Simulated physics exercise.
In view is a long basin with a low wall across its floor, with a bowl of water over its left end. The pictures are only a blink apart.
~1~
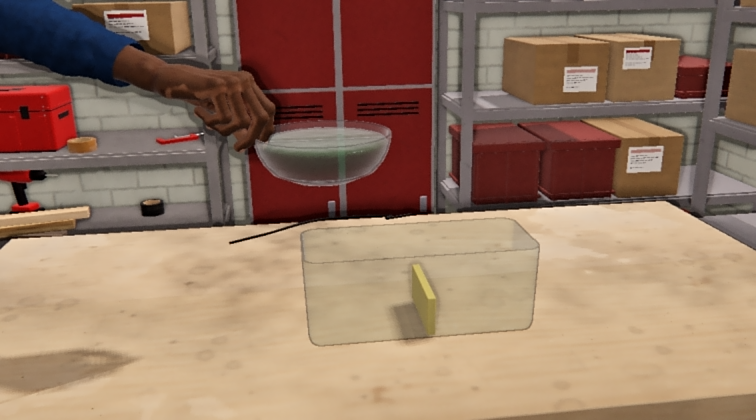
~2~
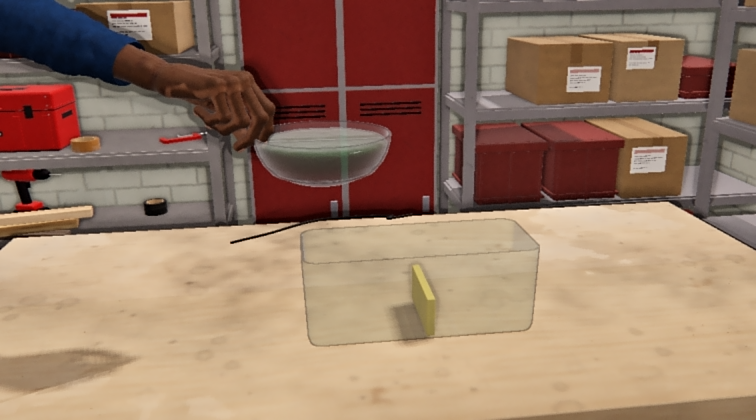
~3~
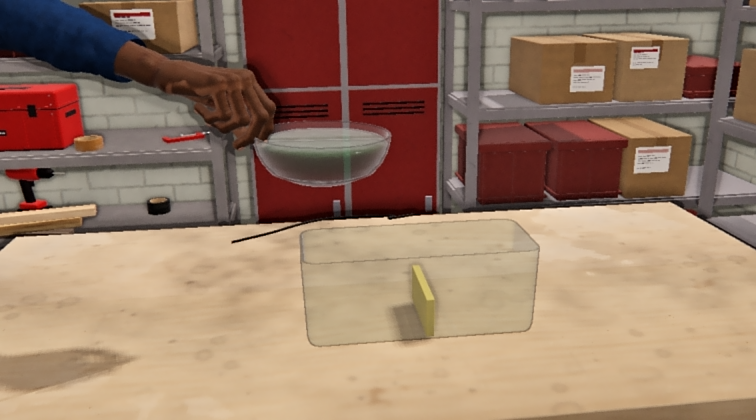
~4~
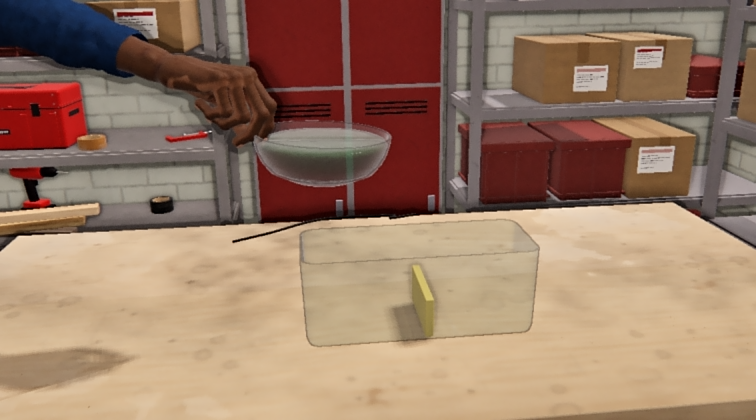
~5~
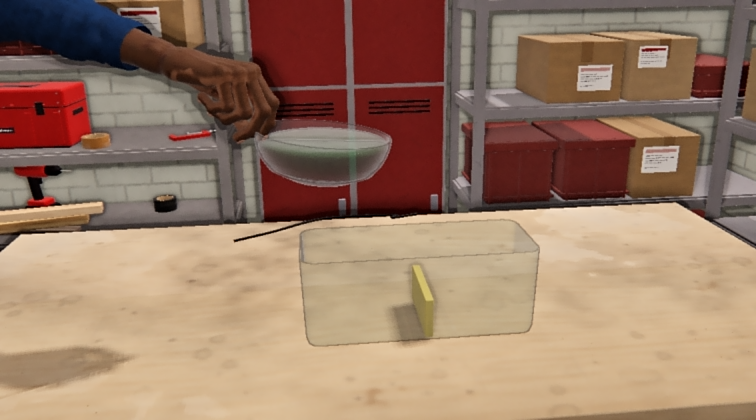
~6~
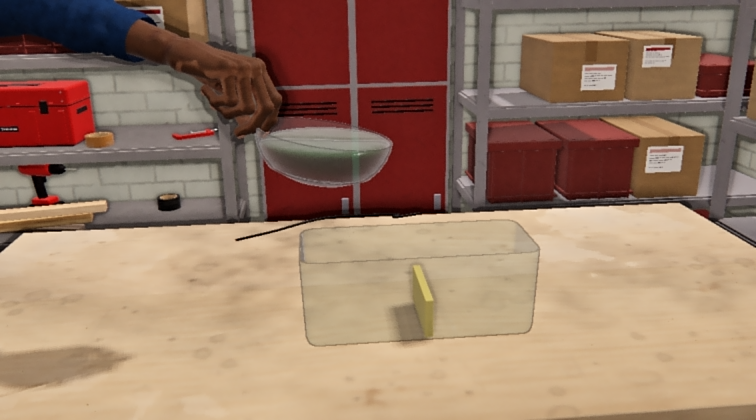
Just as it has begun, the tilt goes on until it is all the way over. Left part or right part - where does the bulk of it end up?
It's the righthand side that gets the most, no doubt.
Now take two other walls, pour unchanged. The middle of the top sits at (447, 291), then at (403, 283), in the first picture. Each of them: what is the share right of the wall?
About 35 % for the first and about 75 % for the second.
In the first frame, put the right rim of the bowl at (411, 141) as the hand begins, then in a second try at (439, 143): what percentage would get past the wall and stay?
In order: Close to 75 and 85 percent.
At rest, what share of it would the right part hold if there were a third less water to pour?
Roughly 50 in a hundred.
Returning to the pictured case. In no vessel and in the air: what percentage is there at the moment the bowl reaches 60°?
Close to 40 in a hundred.
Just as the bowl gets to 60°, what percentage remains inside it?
Around 30 in a hundred has not poured out yet.
A moment on, the tilt is 60° and 32 per cent is still to pour, 2 is left of the wall and 25 right of it.
Next, the tilt is 93° and 1 per cent is still to pour, 27 is left of the wall and 61 right of it.
Then the tilt is 101° and 0 per cent is still to pour, 31 is left of the wall and 62 right of it.
Later the tilt is 101° and 0 per cent is still to pour, 31 is left of the wall and 62 right of it.
In the end 31 per cent lies left of the wall, 62 right of it and 8 outside.
